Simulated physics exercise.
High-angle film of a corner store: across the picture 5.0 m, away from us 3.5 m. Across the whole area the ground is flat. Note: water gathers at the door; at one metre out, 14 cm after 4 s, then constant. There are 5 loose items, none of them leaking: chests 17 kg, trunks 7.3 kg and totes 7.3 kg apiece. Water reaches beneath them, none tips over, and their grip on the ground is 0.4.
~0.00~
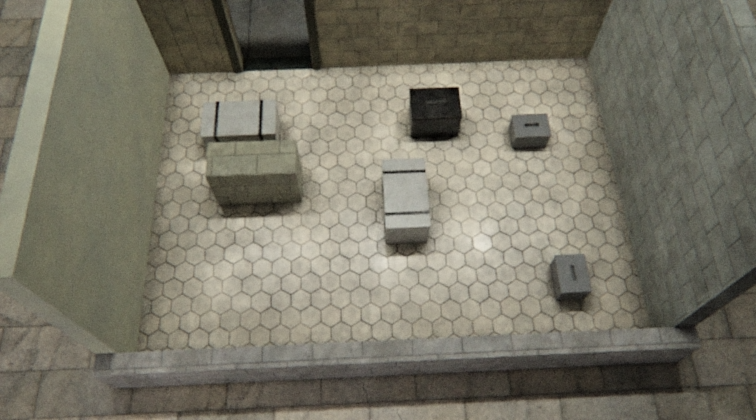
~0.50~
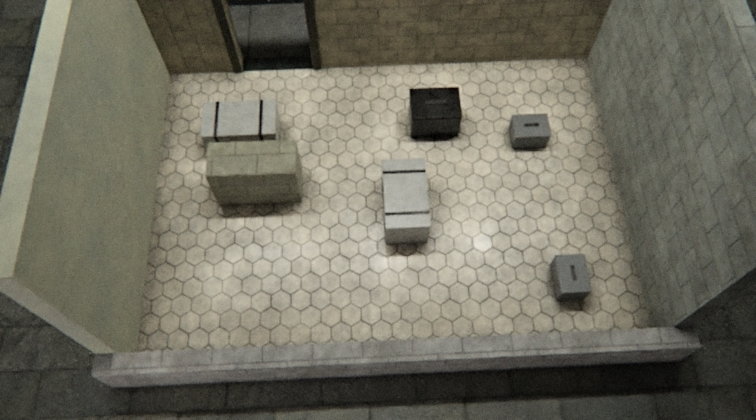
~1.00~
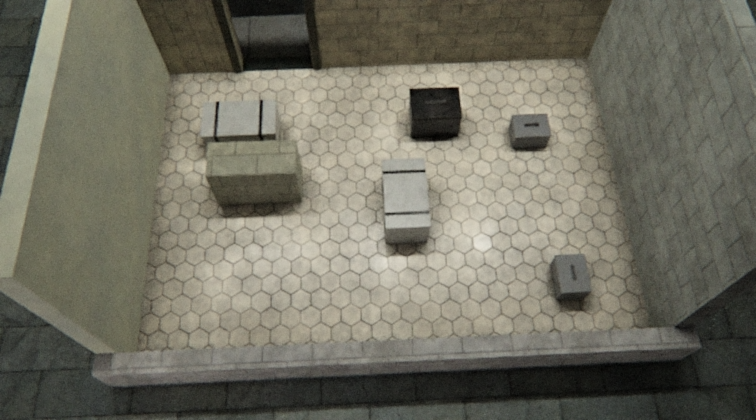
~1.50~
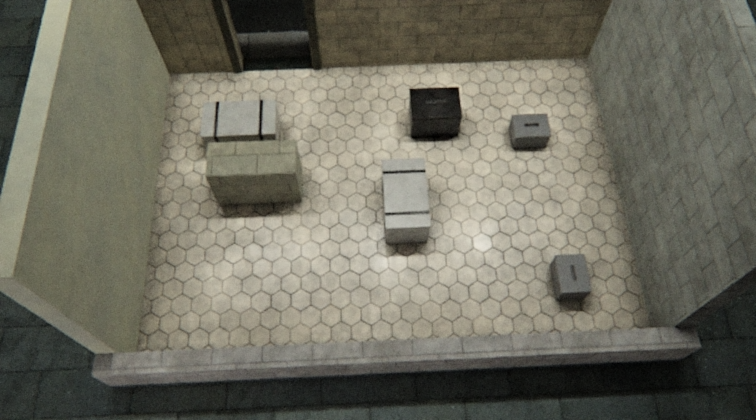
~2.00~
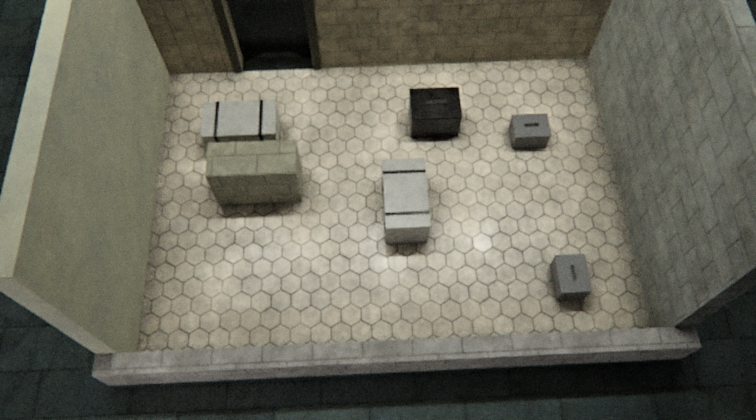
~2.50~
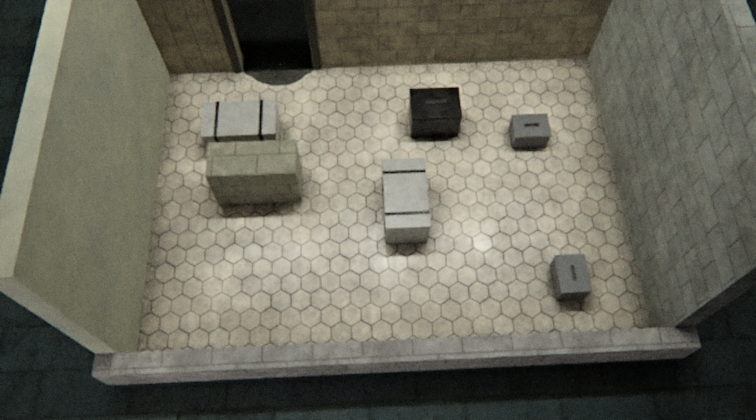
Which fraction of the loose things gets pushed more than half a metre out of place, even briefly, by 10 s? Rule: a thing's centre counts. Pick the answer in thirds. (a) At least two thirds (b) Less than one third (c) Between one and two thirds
Between one and two thirds (c).
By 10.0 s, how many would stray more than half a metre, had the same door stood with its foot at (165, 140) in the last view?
Then the count would be 1.
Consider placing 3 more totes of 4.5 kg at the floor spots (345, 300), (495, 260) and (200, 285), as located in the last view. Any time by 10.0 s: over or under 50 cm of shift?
In that order: Short of it, short of it, under.
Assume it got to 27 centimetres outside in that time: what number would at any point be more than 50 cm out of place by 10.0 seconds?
Count under that change: 3.
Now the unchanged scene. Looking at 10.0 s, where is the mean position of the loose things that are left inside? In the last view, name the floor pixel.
That lands at roughly (449, 200).
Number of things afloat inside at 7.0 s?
It comes to 1 of them.
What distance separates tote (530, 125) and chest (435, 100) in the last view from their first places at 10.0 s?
Shifts: 0 cm / 0 cm.
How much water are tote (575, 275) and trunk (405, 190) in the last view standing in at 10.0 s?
First about 2 cm, second about 3 cm.
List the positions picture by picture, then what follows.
In the first picture, a chest at (436, 102) rests on the ground; a trunk at (406, 192) rests on the ground; 0.0 m2 under water; 0 of 5 have shifted.
In the second picture, a chest at (436, 102), on the bottom; a trunk at (406, 192) rests on the ground; 0.0 m2 under water; 0 of 5 have shifted.
In the third picture, a chest at (436, 102), on the bottom; a trunk at (406, 192), on the bottom; water covers 0.0 m2; 0 of 5 have shifted.
In the fourth picture, a chest at (436, 102) rests on the ground; a trunk at (406, 192) rests on the ground; 0.0 m2 under water; 0 of 5 have shifted.
In the fifth picture, a chest at (436, 102) rests on the ground; a trunk at (406, 192), on the bottom; 0.0 m2 under water; 0 of 5 have shifted.
In the sixth picture, a chest at (436, 102) rests on the ground; a trunk at (406, 192) rests on the ground; water covers 0.1 m2; 0 of 5 have shifted.
After 3.5 s 0 of 5 are over 50 cm from their spots; 0 afloat.
After 4.5 s 0 of 5 are over 50 cm from their spots; 0 afloat.
After 7.0 s 2 of 5 are over 50 cm from their spots; 1 afloat.
After 10.0 s 2 of 5 are over 50 cm from their spots, and 2 have been at some point; 1 afloat.
